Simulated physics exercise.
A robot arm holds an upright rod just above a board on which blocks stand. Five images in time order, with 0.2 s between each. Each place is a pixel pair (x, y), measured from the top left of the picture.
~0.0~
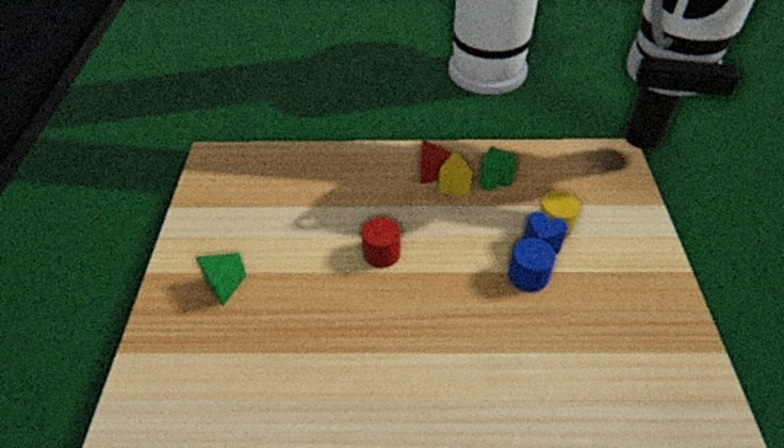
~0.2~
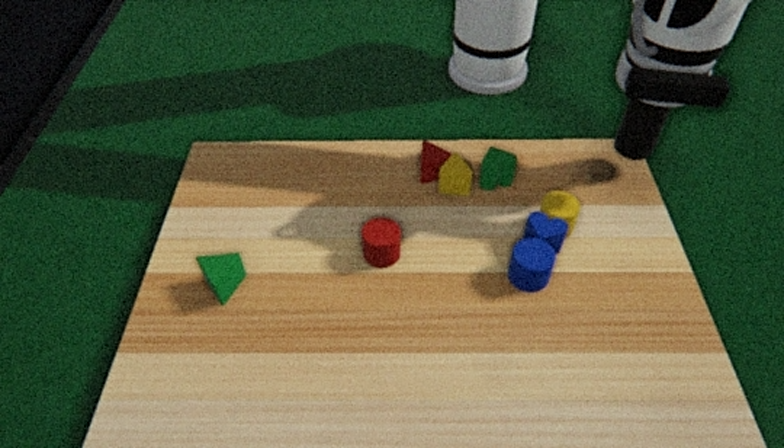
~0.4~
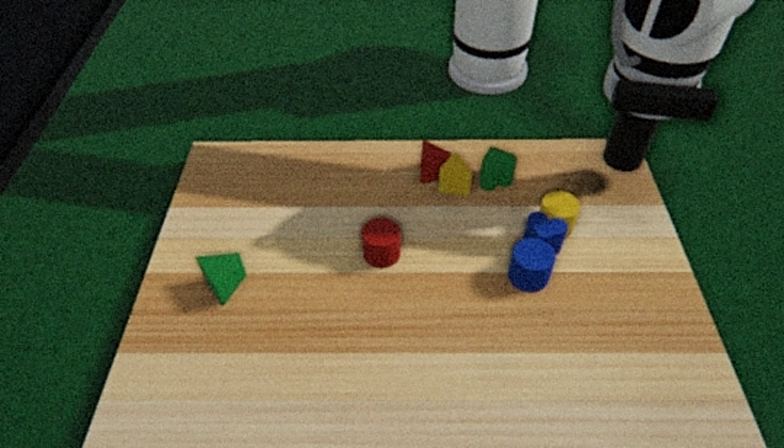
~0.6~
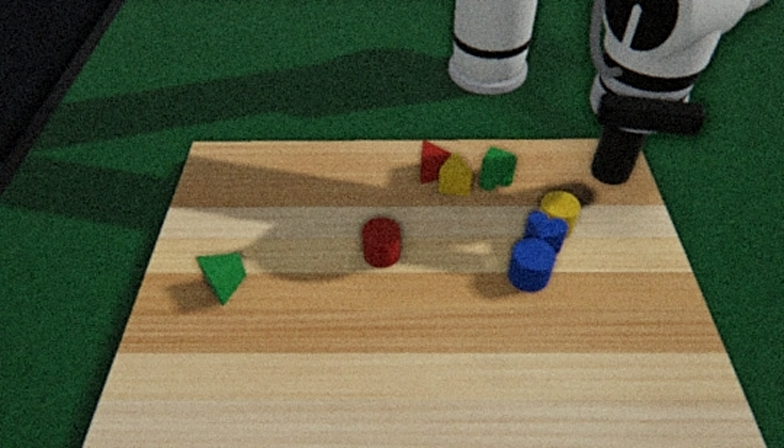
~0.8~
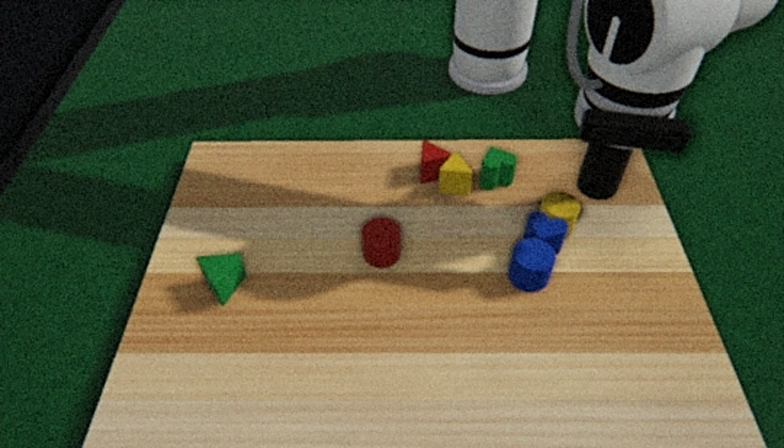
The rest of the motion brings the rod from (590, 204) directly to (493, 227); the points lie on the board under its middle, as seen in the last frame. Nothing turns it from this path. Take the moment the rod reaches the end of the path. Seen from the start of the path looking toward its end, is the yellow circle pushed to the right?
No, it doesn't check out.
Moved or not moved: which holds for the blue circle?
That block gets shifted.
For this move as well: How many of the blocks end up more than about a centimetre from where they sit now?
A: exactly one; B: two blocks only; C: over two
C (over two)
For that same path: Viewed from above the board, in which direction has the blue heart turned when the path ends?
The turn is anti-clockwise.
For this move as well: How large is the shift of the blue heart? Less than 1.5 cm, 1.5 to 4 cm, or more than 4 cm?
My estimate: Beyond 4 cm.
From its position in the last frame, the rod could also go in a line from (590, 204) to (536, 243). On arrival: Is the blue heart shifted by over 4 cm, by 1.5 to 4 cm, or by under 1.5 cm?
Goes over 4 cm.
What follows on the original path. One third of the way, rod at (563, 195); blue circle at (530, 264); blue heart at (537, 232); yellow circle at (544, 210).
Two thirds of the way, rod at (530, 203); blue circle at (528, 281); blue heart at (520, 247), turned 30° anticlockwise; yellow circle at (515, 222).
At the end, rod at (496, 211); green heart still; blue circle at (531, 286); blue heart at (513, 254), turned 65° anticlockwise; yellow circle at (490, 234).
